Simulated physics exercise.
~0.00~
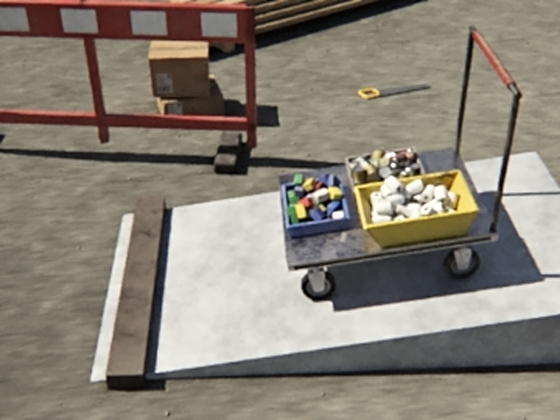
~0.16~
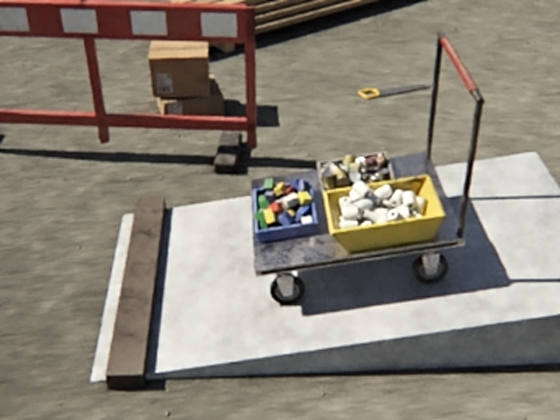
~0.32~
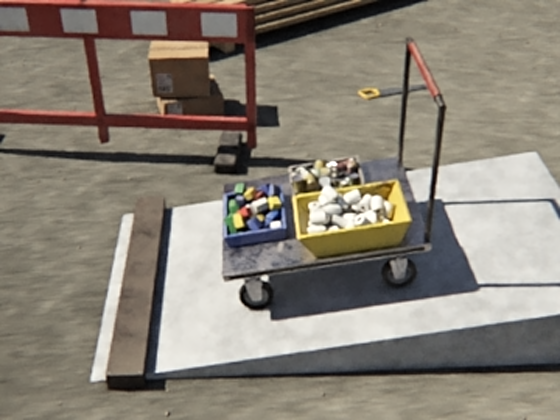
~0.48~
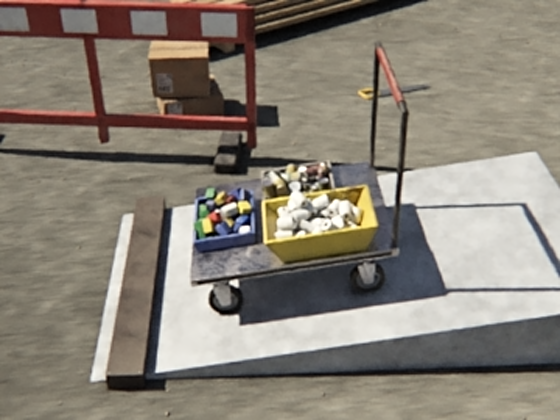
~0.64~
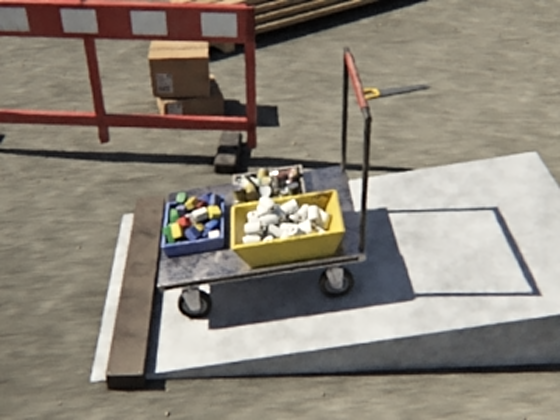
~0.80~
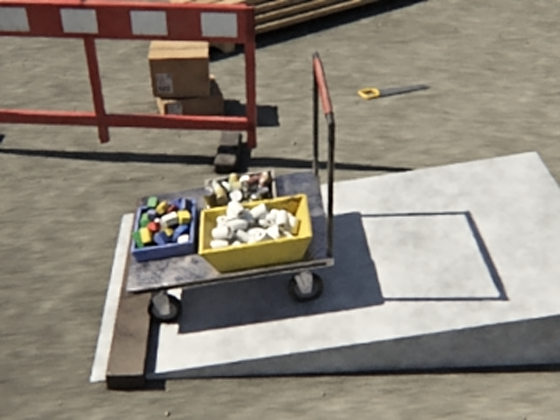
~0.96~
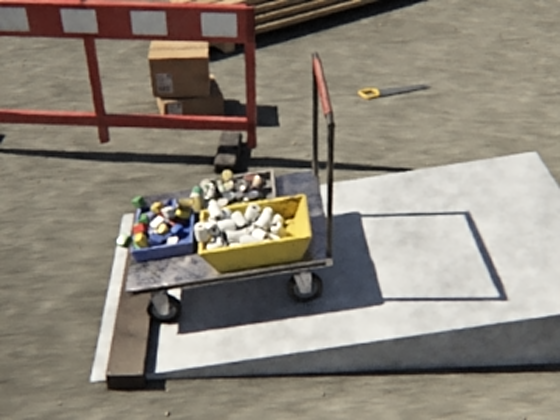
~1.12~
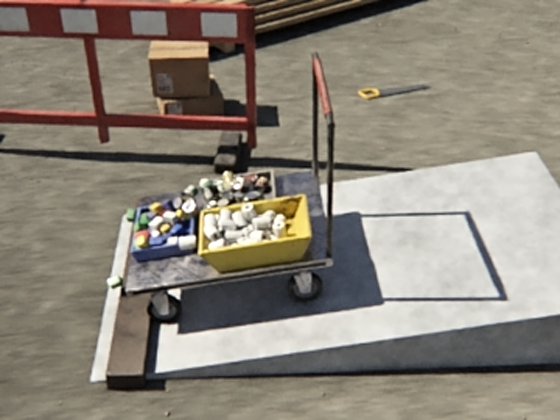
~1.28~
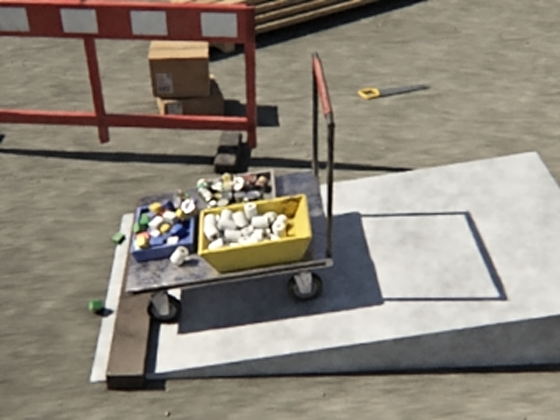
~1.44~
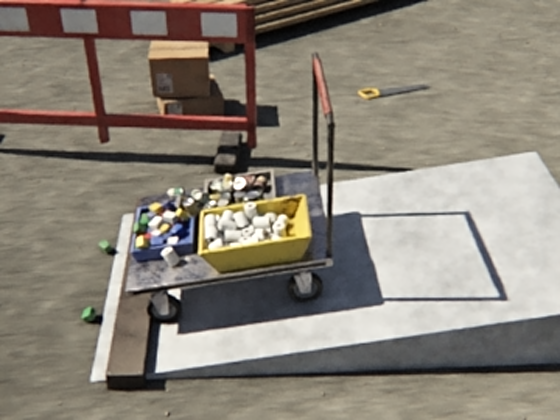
The video shows a cart carrying blue, yellow and grey totes of small loose items rolling left down a pale ramp until it stops at a dark kerb, where the contents lurch forward and two green pieces end up on the ground to the left.
